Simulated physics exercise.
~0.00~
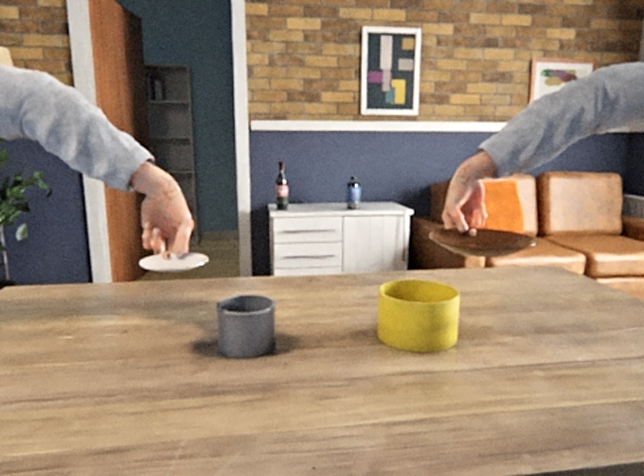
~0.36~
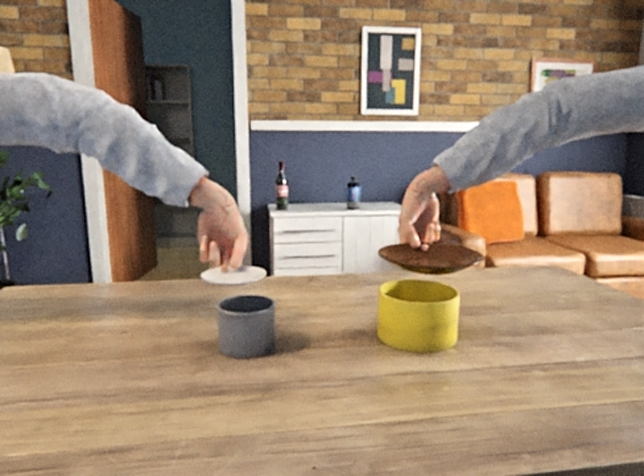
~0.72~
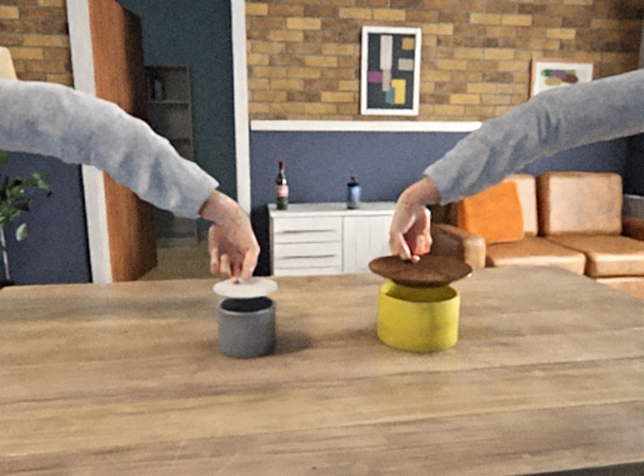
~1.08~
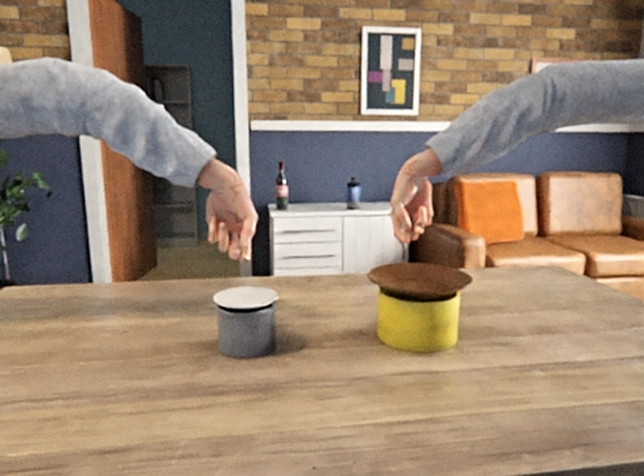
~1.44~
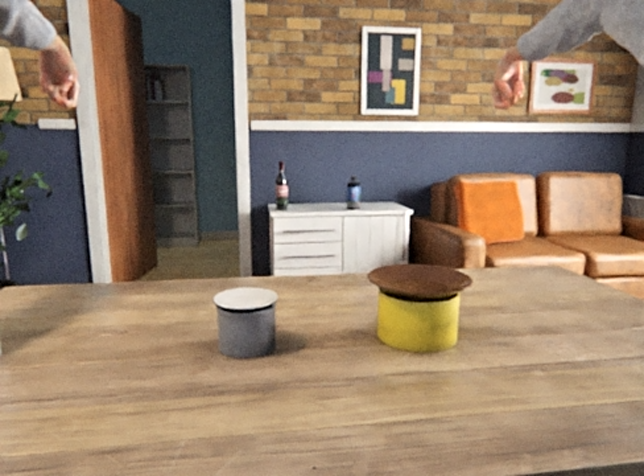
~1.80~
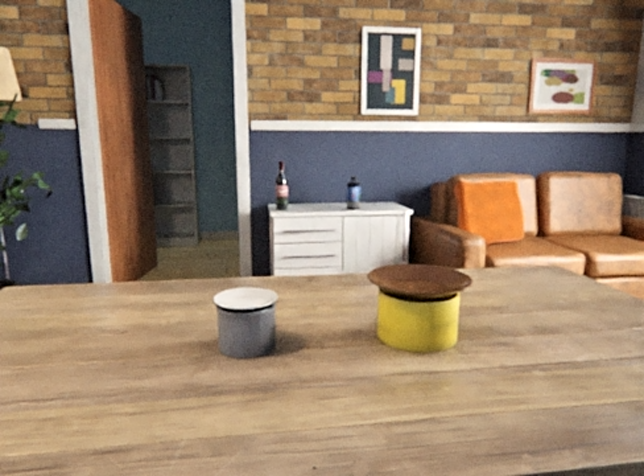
Two hands lowered a small white disc over a gray cup and a wider brown disc over a yellow one on a wooden table, then let go and pulled away, leaving both discs resting on the rims like lids.
